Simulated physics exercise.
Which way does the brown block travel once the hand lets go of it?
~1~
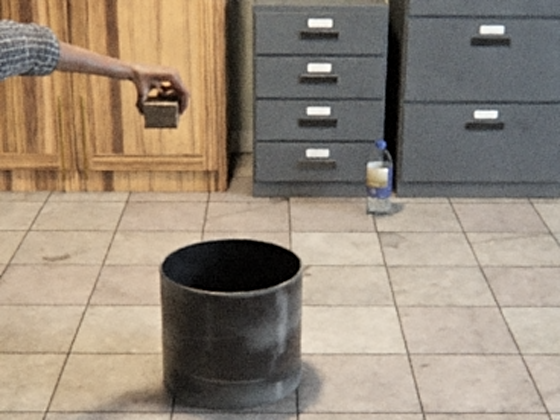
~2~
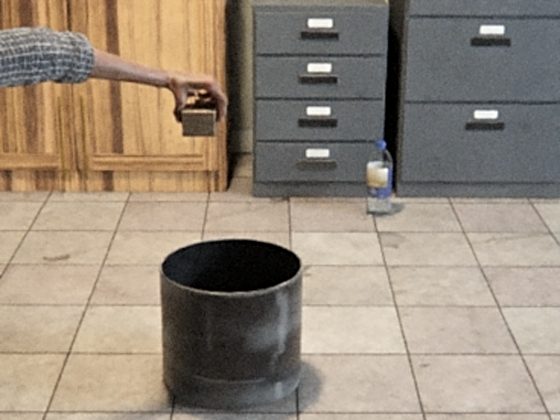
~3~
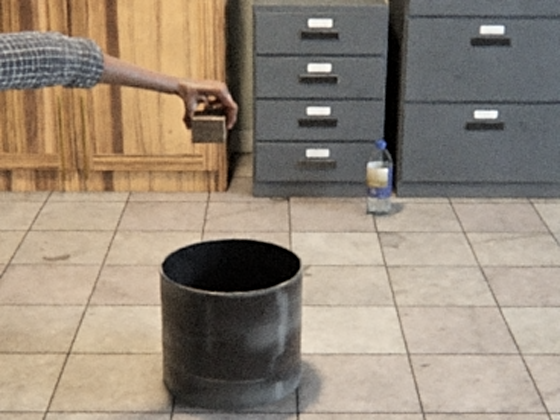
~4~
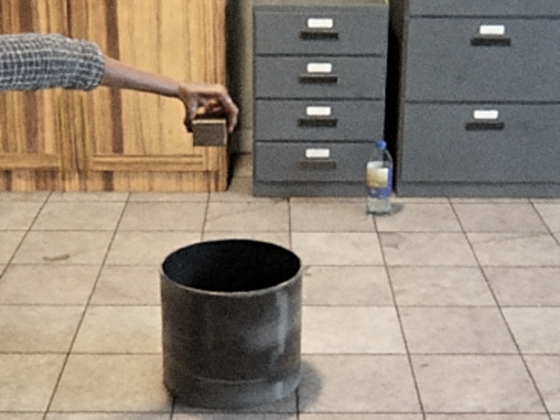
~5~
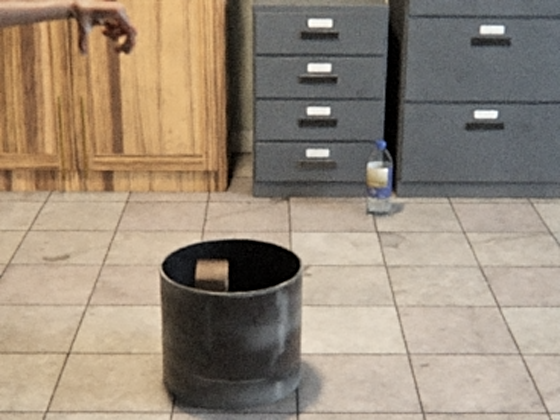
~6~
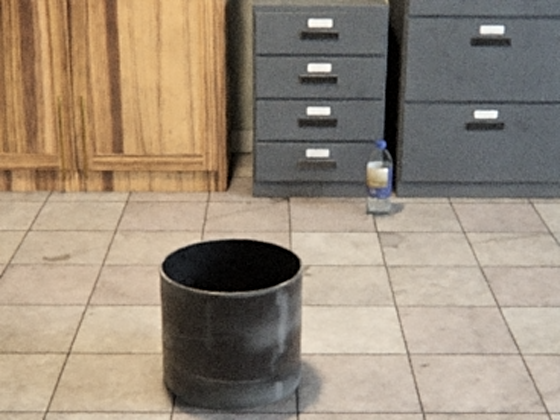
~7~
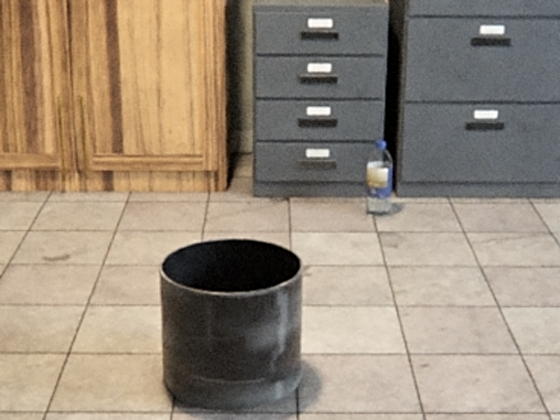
The brown block moves down, dropping into the open container below.
